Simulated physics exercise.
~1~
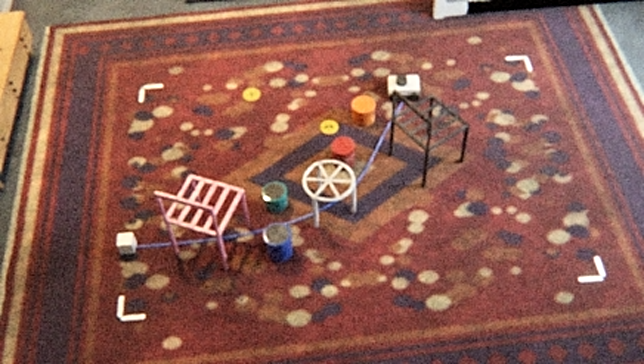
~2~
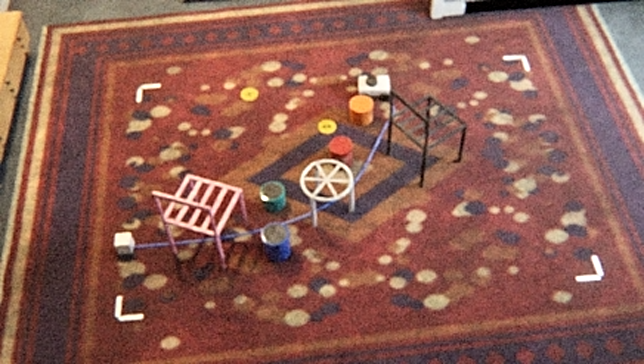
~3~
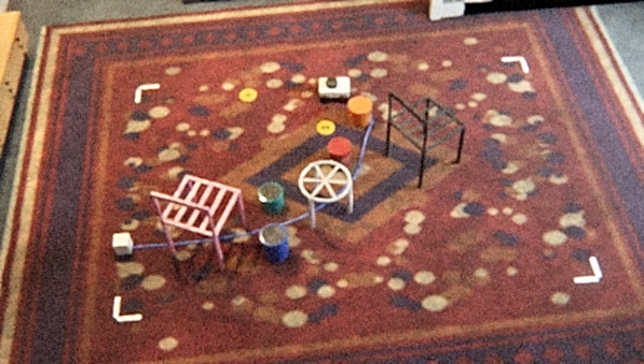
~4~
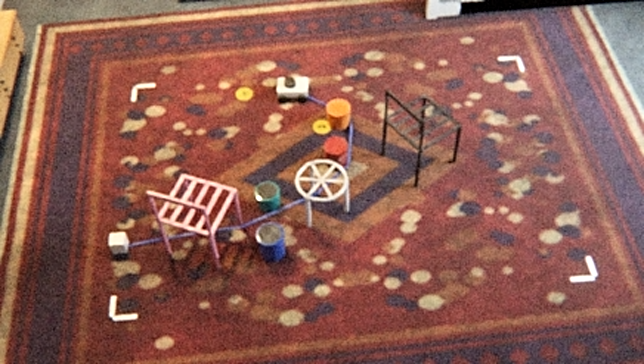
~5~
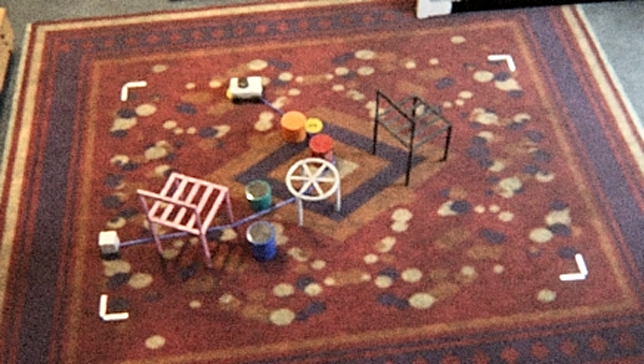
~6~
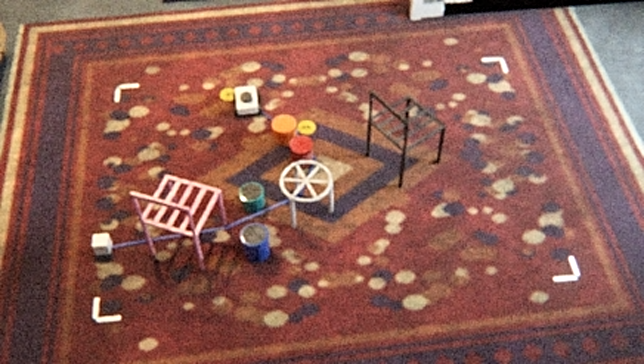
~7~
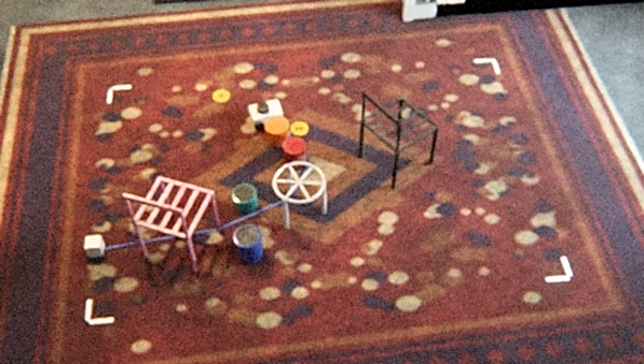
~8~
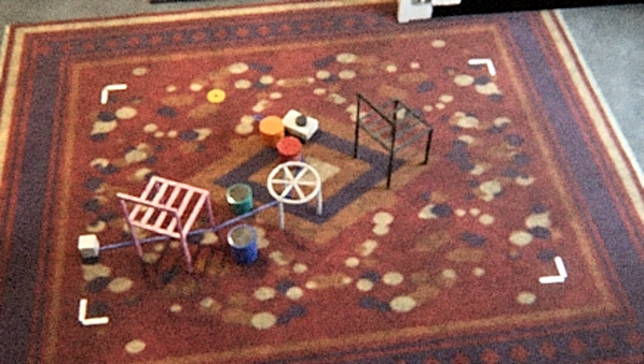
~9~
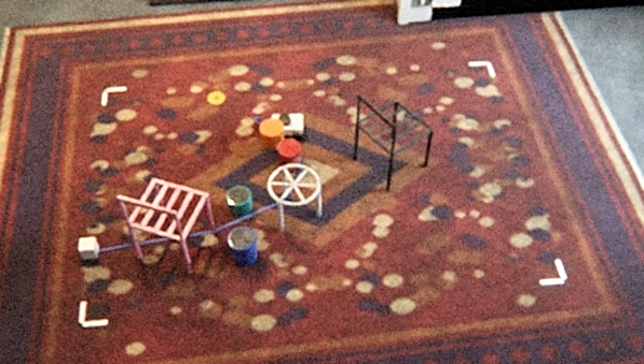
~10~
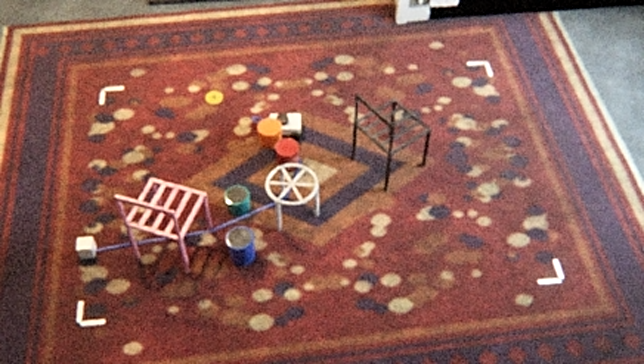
The footage shows a small white cart trailing a cord among furniture and pots on a patterned rug, moving left as the orange and red buckets shift left, then curving back rightward and stopping near the buckets, with the cord still attached to the white block at left.
